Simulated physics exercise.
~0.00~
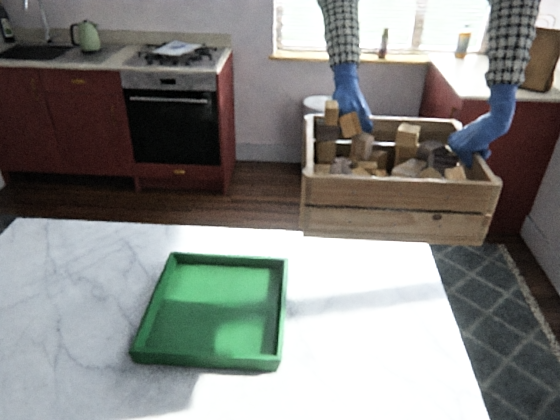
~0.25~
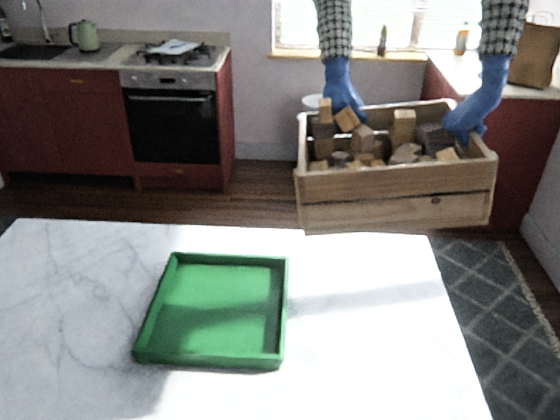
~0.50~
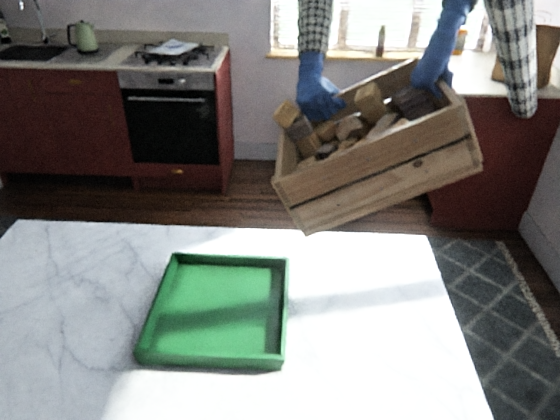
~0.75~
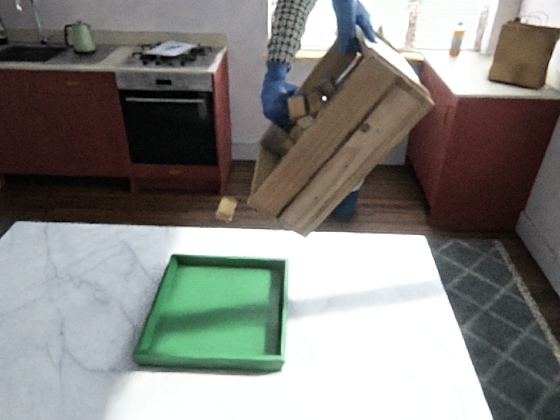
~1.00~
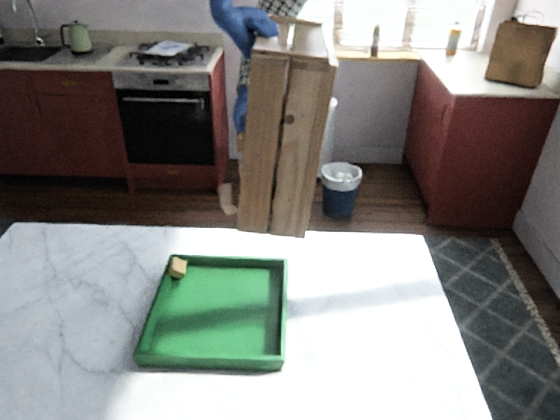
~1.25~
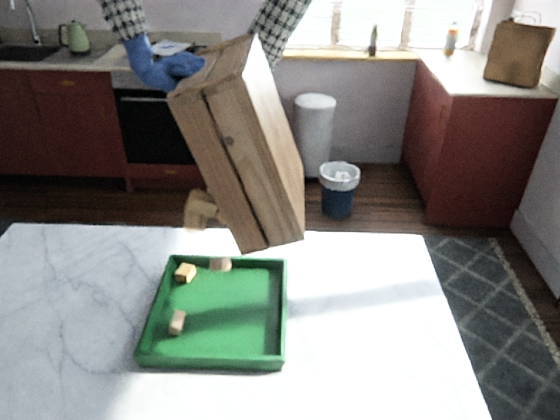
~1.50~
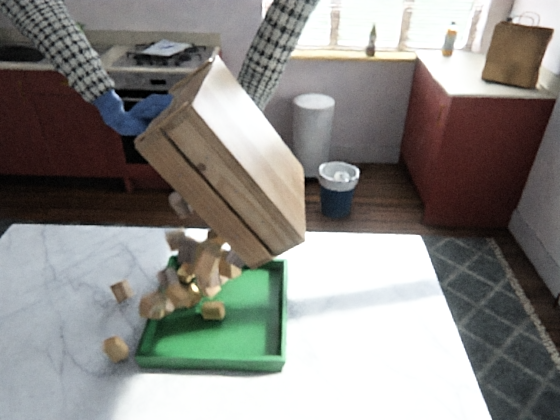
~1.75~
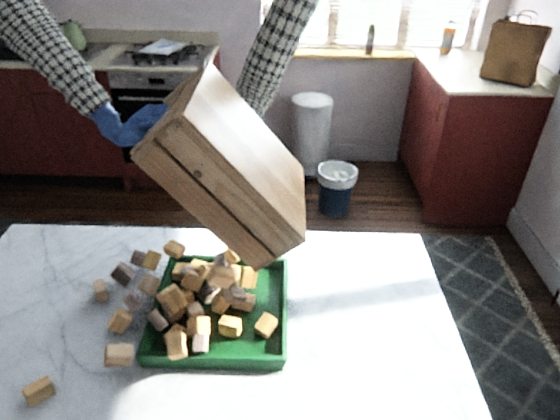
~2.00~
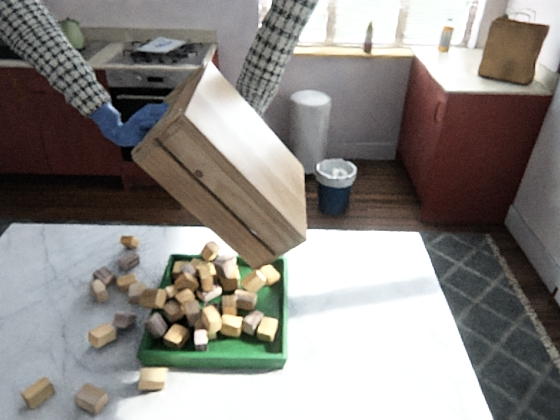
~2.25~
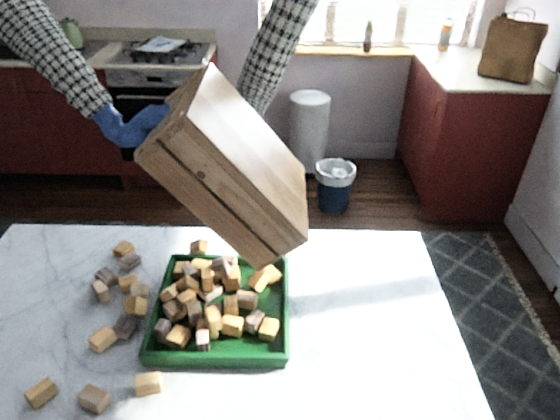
At the start, gloved hands in checked sleeves hold a wooden box full of small wooden blocks beyond a marble table with a shallow green box on it. The hands raise the wooden box slightly and tip it over to the left, and a first block drops toward the table. As the box turns further, a few blocks land in the green box, then a thick cluster tumbles out. Blocks pile up in the green box while others scatter across the table, mostly to its left. Finally the wooden box is held steady, steeply tipped, with most blocks heaped in the green box and several lying outside it.
